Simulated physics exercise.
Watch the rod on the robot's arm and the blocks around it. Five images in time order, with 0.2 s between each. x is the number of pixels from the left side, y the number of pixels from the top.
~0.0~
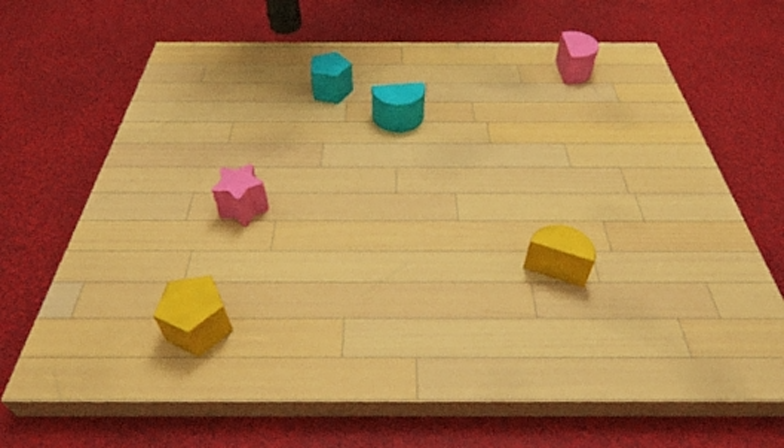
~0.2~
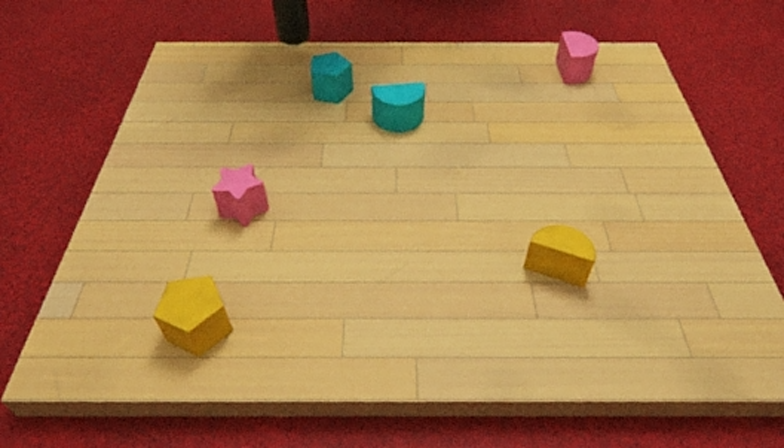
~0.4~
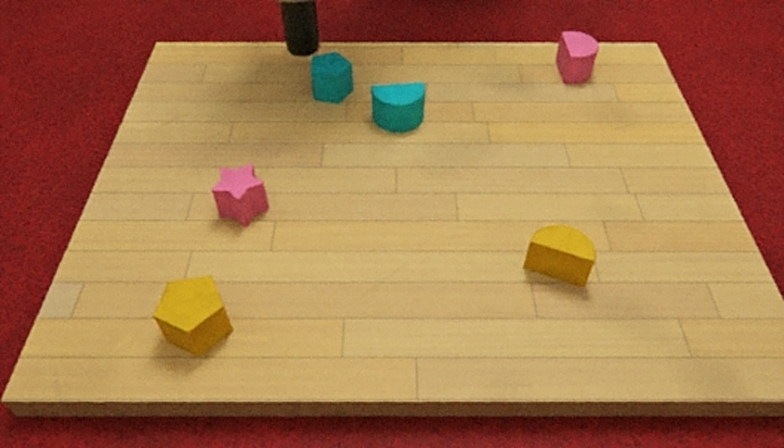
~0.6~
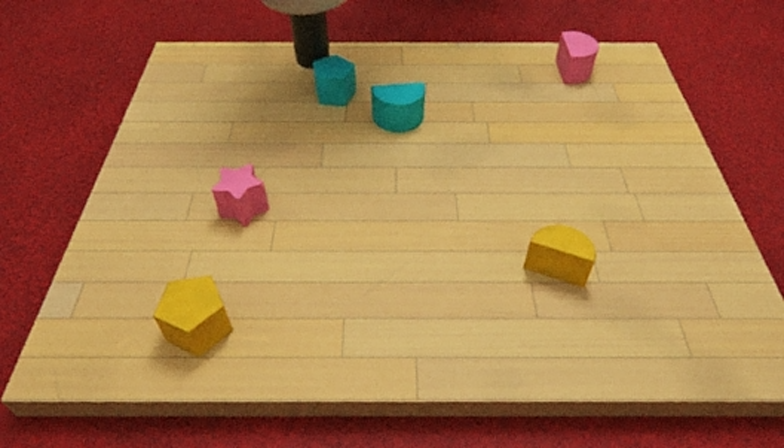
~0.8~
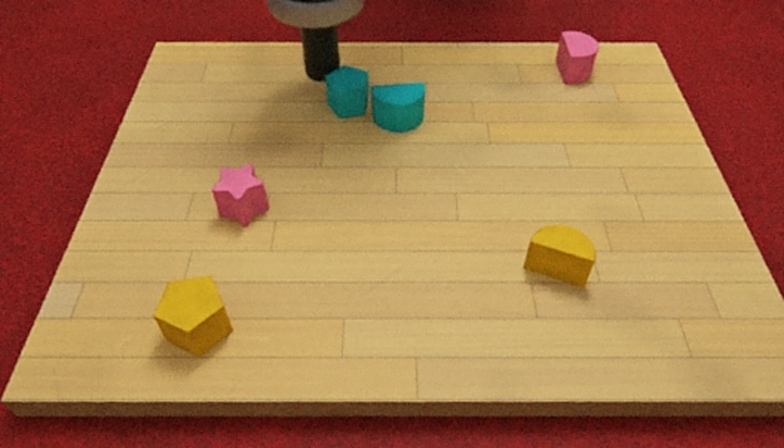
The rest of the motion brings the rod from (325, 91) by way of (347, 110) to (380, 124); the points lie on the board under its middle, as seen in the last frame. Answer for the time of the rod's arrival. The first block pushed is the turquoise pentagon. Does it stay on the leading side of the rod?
I think the rod keeps pushing the turquoise pentagon along right to the end.
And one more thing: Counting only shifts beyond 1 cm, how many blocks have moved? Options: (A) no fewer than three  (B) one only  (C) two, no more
Option C.
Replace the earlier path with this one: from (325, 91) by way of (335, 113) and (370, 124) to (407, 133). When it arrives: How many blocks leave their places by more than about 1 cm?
That makes 2 blocks.
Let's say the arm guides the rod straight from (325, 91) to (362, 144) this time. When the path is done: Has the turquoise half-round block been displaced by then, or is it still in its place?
It is moved from its place.
The first path, step by step. Halfway along, rod at (346, 92); turquoise pentagon at (370, 99); turquoise half-round block at (415, 99), turned 45° anticlockwise.
At the end, rod at (380, 105); turquoise pentagon at (394, 119), turned 25° clockwise; turquoise half-round block at (428, 106), turned 100° anticlockwise.
